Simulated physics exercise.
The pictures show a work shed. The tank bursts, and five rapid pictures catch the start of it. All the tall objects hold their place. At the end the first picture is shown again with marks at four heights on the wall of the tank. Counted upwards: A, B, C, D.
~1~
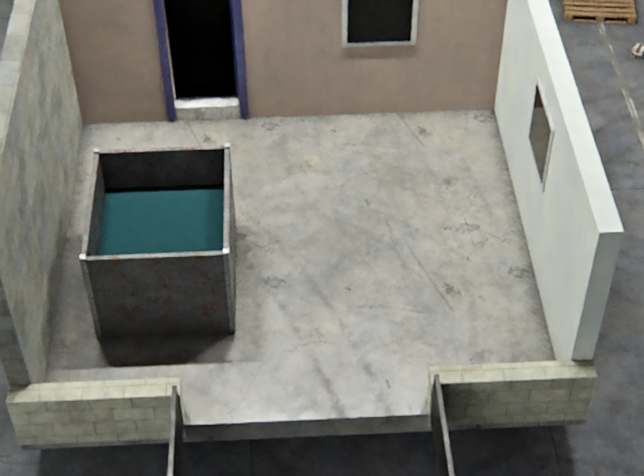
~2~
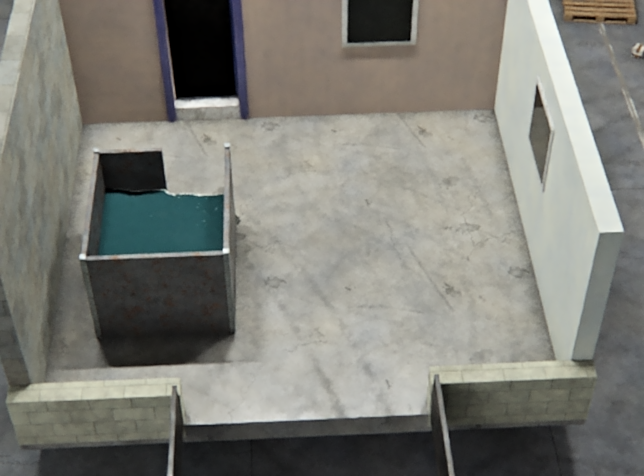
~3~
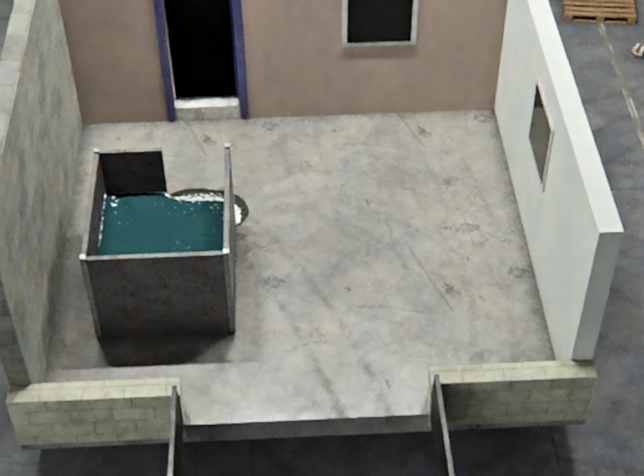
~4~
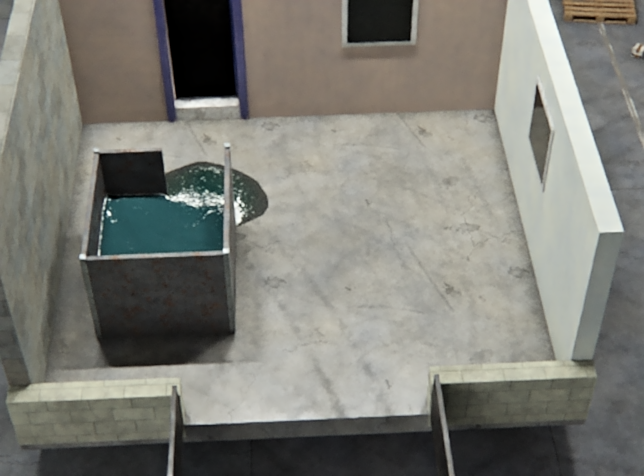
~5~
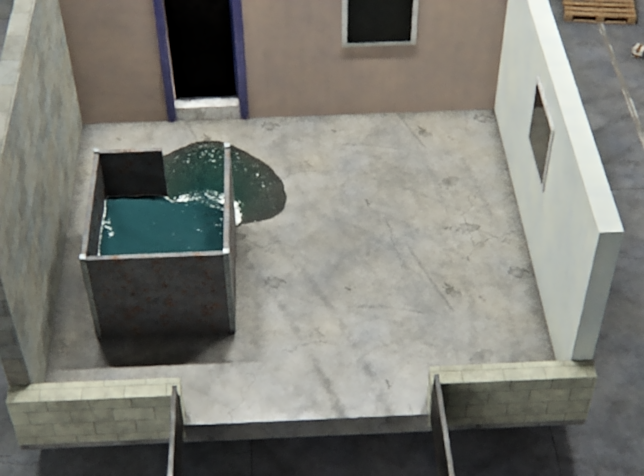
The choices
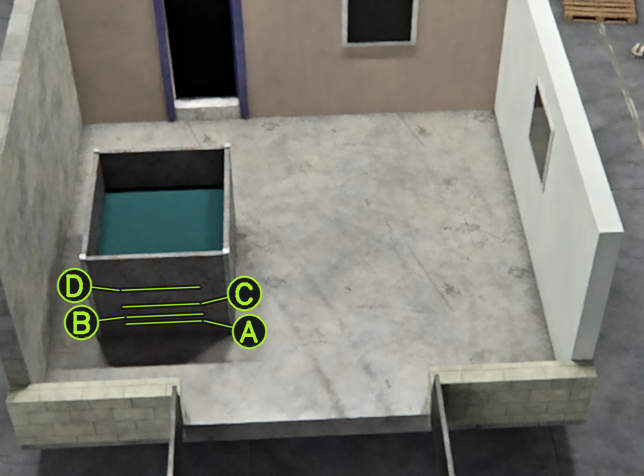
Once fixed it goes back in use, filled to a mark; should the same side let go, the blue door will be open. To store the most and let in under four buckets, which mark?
Level C.
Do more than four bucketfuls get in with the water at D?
Yes, that goes wrong.
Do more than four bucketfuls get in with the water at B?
No, that is safe.
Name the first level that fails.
The answer is D.
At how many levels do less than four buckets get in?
Three of the four.
On the marked copy, A at (164, 322); B at (163, 315); C at (162, 305); D at (159, 288); from the bottom up A, B, C, D.
For level A, nothing gets over.
For level B, nothing gets over.
For level C, a splash gets over, under a bucket.
For level D, about 8 bucketfuls get in.
